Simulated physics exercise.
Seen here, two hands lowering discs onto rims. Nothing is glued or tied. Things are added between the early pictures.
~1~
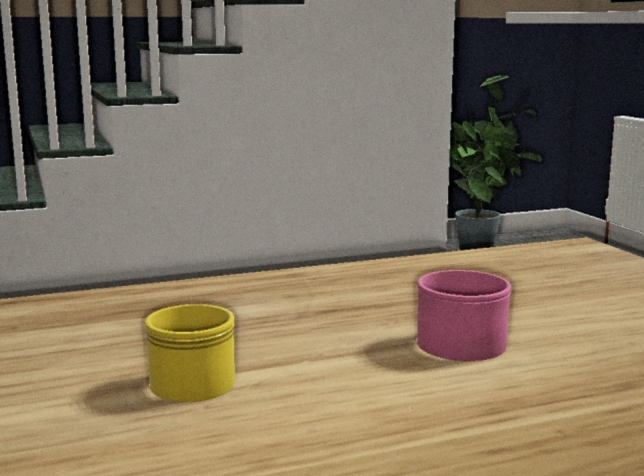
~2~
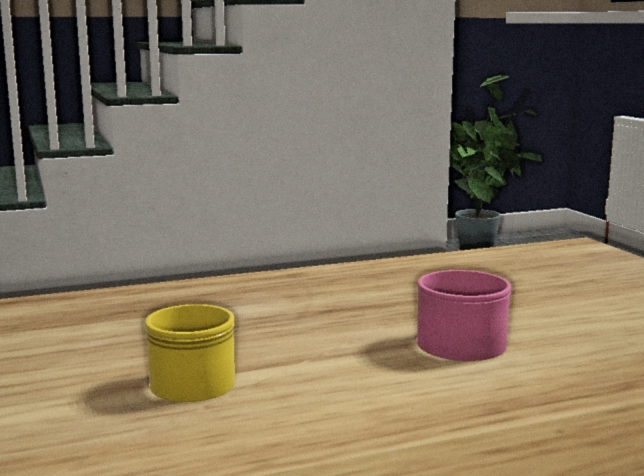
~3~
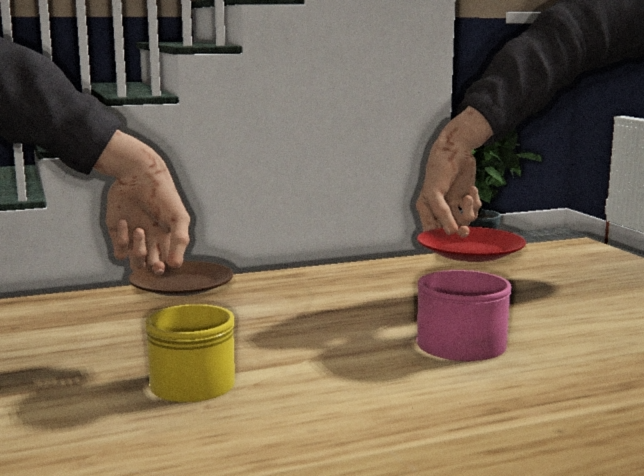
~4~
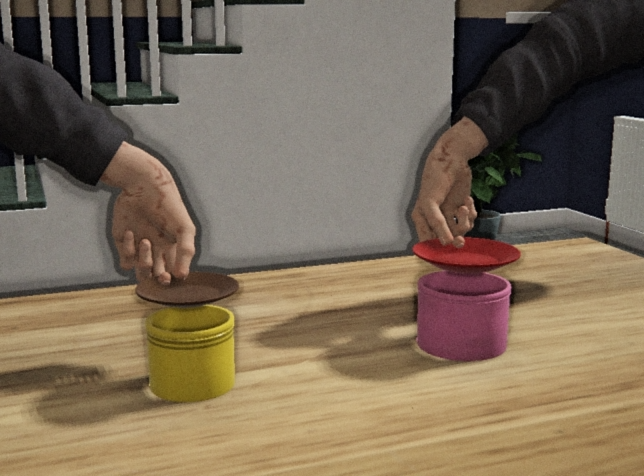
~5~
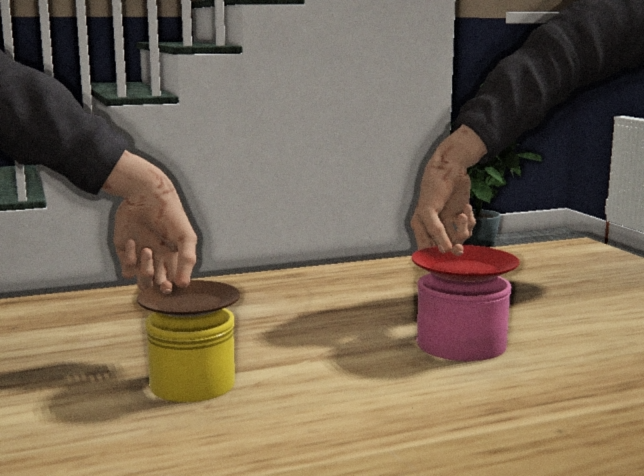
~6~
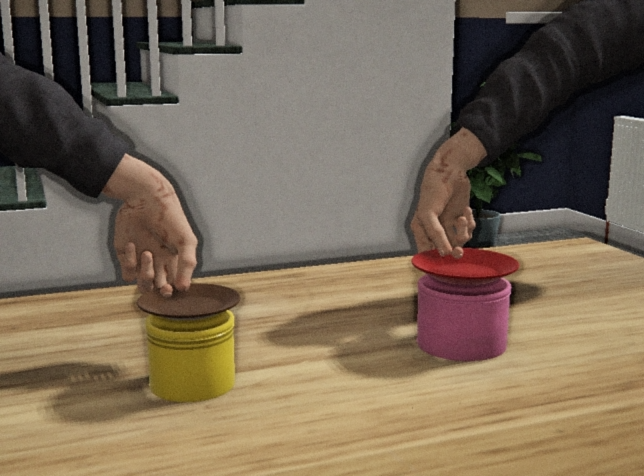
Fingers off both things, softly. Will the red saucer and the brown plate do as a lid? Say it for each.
Outcome: The red saucer rests on the rim and the brown plate rests on the rim.
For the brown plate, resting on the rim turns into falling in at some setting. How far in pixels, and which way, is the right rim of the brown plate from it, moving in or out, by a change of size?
About 12 pixels left.
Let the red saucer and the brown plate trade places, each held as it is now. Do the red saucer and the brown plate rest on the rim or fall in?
The red saucer works as a lid and the brown plate works as a lid.
Then, 0.10 s after the last picture, red saucer moving near (464, 275); brown plate moving near (190, 311).
At rest, the red saucer covers the opening, near (464, 275); the brown plate covers the opening, near (190, 312).
